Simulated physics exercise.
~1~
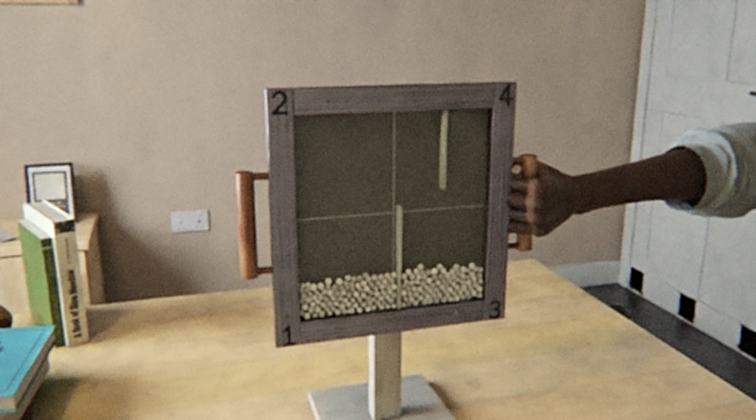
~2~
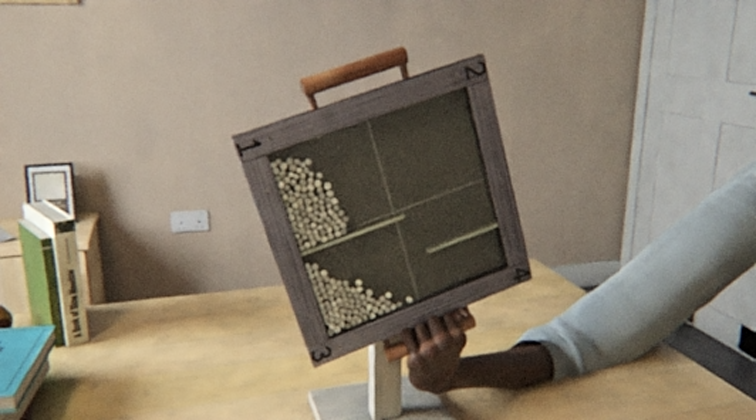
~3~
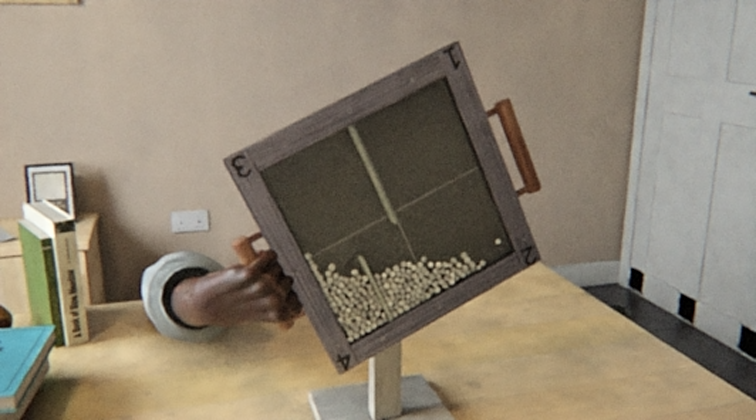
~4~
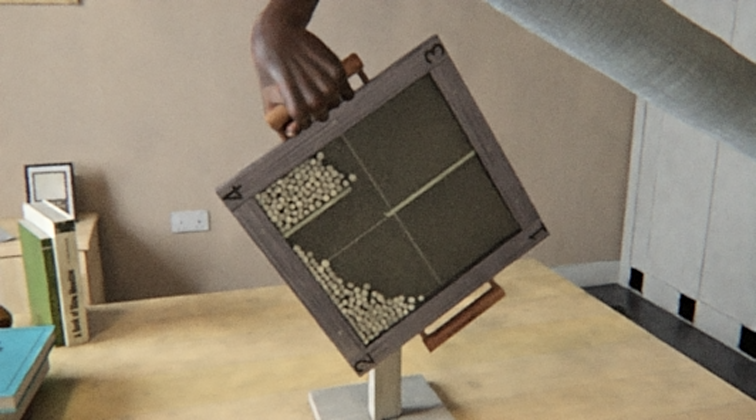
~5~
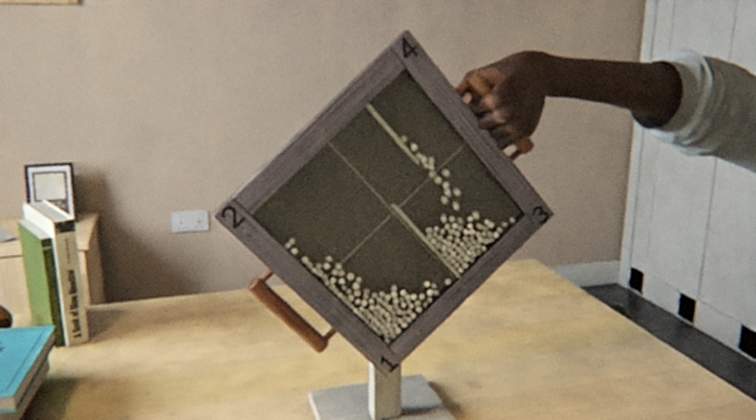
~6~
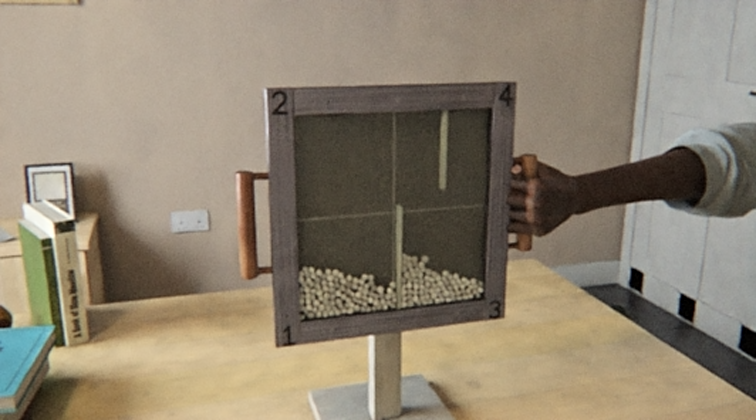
A hand turning a framed box clockwise through one full turn, white balls tumbling inside and settling across the bottom two quarters.
